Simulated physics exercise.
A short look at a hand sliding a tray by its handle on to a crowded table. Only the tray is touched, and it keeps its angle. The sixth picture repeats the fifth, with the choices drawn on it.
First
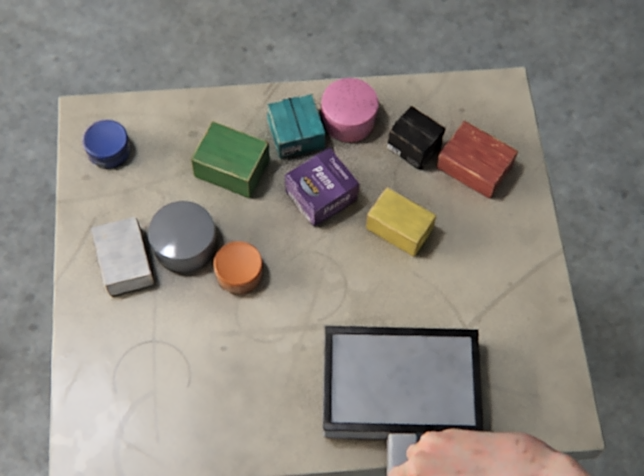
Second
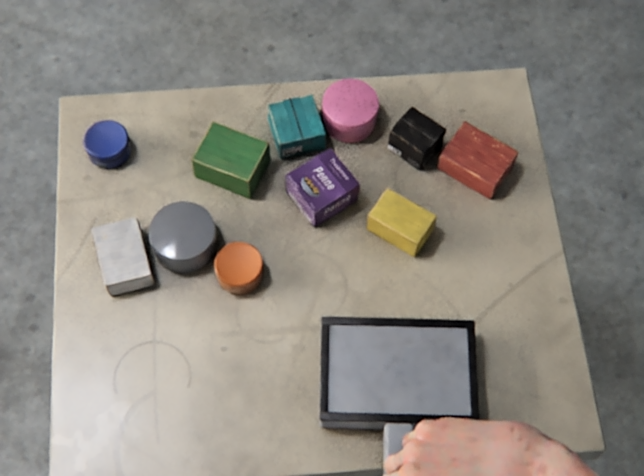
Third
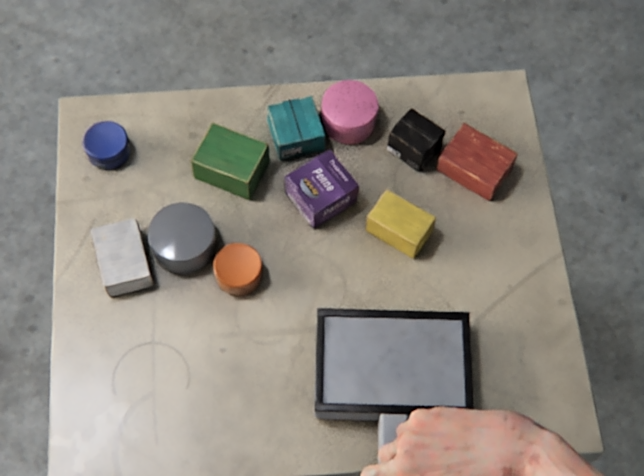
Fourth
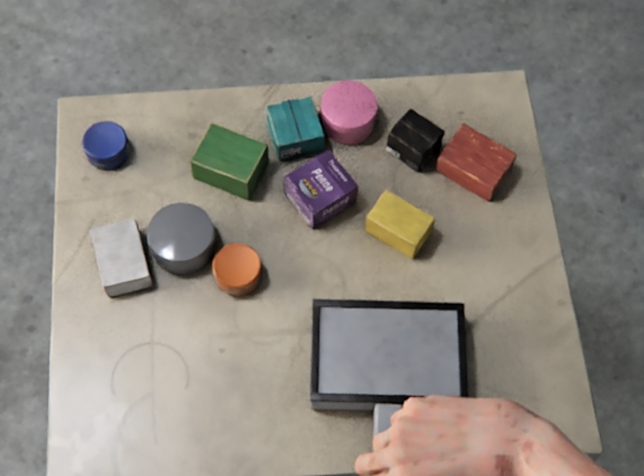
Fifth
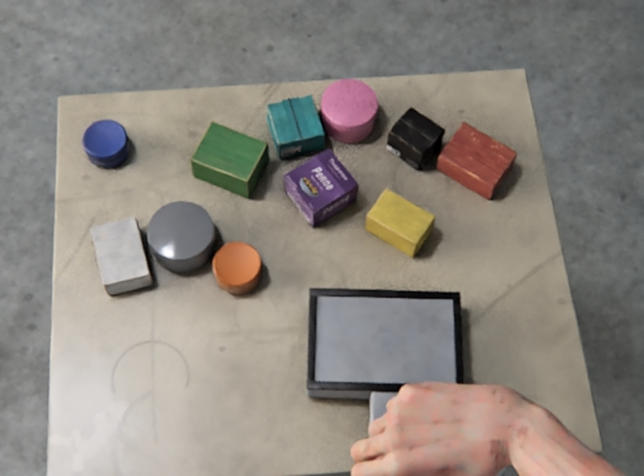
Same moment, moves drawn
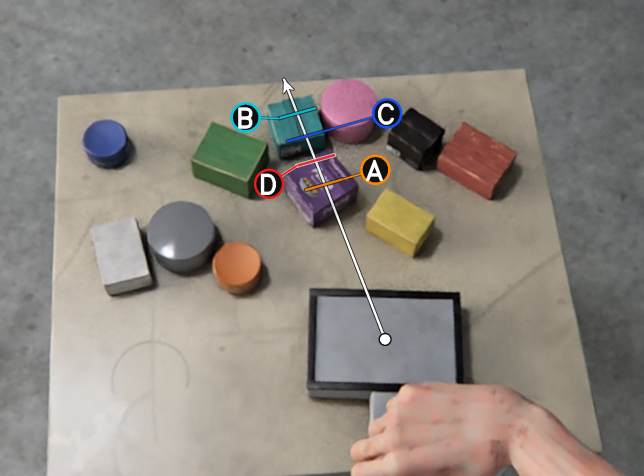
A hand slides a black-framed grey tray slightly up and left below the scattered colourful objects.
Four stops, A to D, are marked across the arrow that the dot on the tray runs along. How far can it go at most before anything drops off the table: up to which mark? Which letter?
It should halt at A.
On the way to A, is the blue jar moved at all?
By then, no.
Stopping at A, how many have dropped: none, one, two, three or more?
In all, none.
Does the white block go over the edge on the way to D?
No.
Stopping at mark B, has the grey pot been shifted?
By then, no.
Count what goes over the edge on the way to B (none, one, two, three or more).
By then, three or more.
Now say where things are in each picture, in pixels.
The first picture shows green block (231, 159); blue jar (107, 144); black box (416, 138).
The second picture shows tray (398, 369); white block (124, 256).
The third picture shows tray (393, 361); purple box (321, 189).
The fourth picture shows tray (389, 351); pink pot (348, 113).
The fifth picture shows tray (385, 340); grey pot (182, 237); red block (476, 161); green block (231, 160).
On the marked copy, A at (325, 185); B at (298, 114); C at (306, 137); D at (315, 161); the arrow from (385, 339) to (284, 80); the white dot at (385, 339).
Taking A. A third of the way, tray (361, 286); yellow block (399, 216); pink pot (349, 111).
Two thirds of the way, tray (339, 228); turquoise box (295, 118); black box (417, 135).
When it is over, tray (324, 192); turquoise box (291, 84); pink pot (347, 82); nothing has fallen.
As for the rest, B drops the turquoise box, purple box, yellow block and pink pot; C drops the turquoise box and pink pot; D drops the turquoise box and pink pot.
